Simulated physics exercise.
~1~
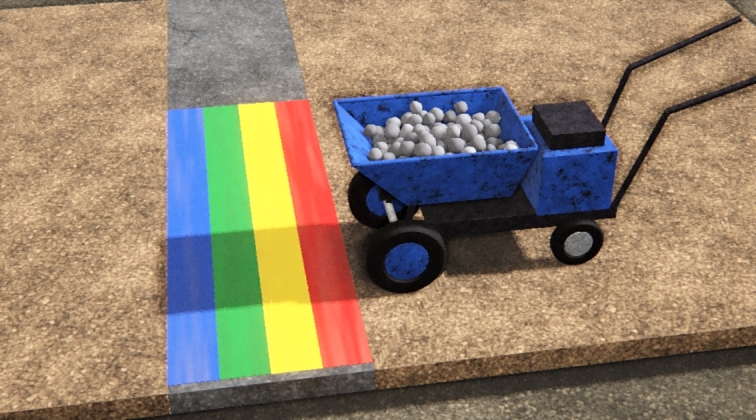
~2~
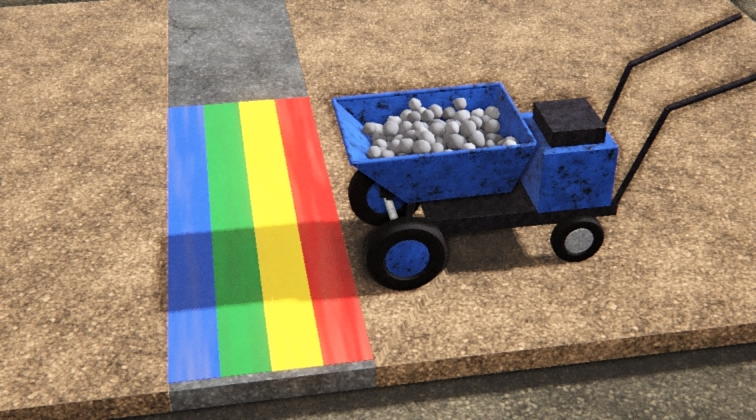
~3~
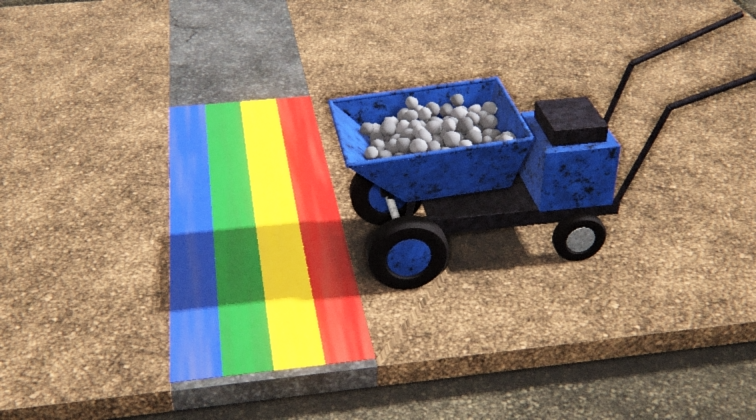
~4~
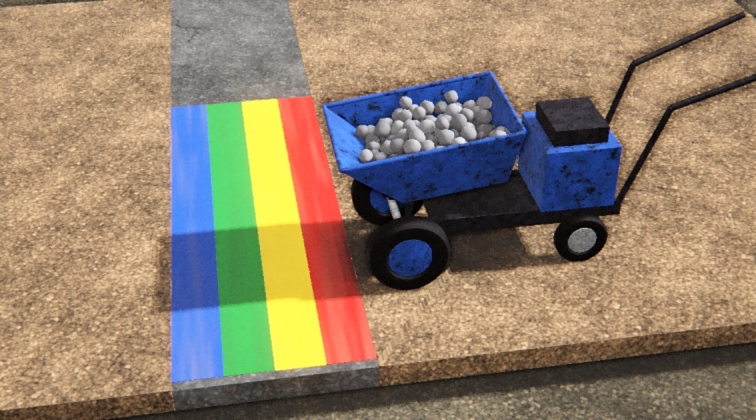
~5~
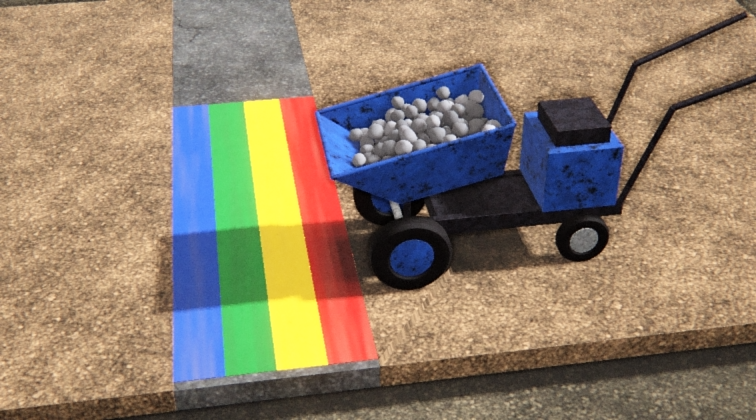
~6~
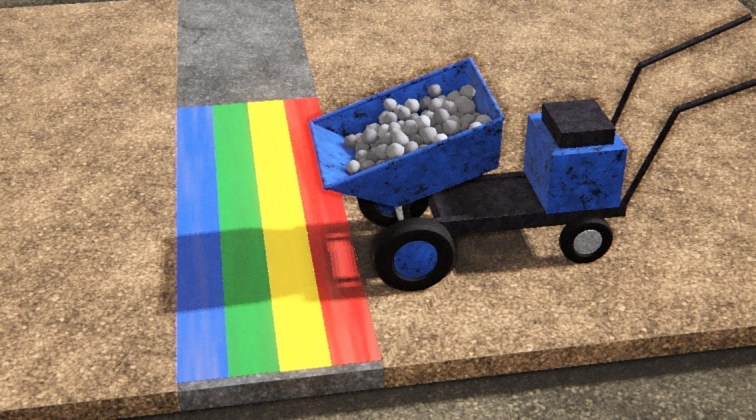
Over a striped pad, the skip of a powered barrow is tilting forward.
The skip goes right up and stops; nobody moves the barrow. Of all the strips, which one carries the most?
I would say the green one.
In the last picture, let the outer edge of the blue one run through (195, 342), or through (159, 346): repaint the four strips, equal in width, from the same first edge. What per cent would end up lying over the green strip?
Close to 30 percent, and close to 30 percent.
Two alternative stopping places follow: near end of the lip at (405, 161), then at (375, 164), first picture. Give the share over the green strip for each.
20 %, then 30 %.
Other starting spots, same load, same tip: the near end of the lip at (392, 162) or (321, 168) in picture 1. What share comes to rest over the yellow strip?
That would be roughly 30 in a hundred and then roughly 0 in a hundred.
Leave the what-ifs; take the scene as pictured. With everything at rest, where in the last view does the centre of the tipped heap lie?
Somewhere close to (221, 267) in the last picture.
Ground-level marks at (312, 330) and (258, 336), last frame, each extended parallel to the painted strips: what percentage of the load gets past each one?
Roughly 80 per cent, and 60 per cent.
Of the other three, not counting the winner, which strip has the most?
Rank 2: The blue strip.
Soon after the last picture, skip tipped steeply; all in the skip.
A little later, skip tipped right over; about half in the skip; a small part over the yellow strip; about a third over the green strip; a small part over the blue strip.
Later still, skip tipped right over; about a quarter in the skip; a small part over the yellow strip; about a third over the green strip; about a quarter over the blue strip; a small part off the paint.
At rest, skip tipped right over; about a quarter in the skip; none over the red strip; a stray few over the yellow strip; about a third over the green strip; about a quarter over the blue strip; a small part off the paint.
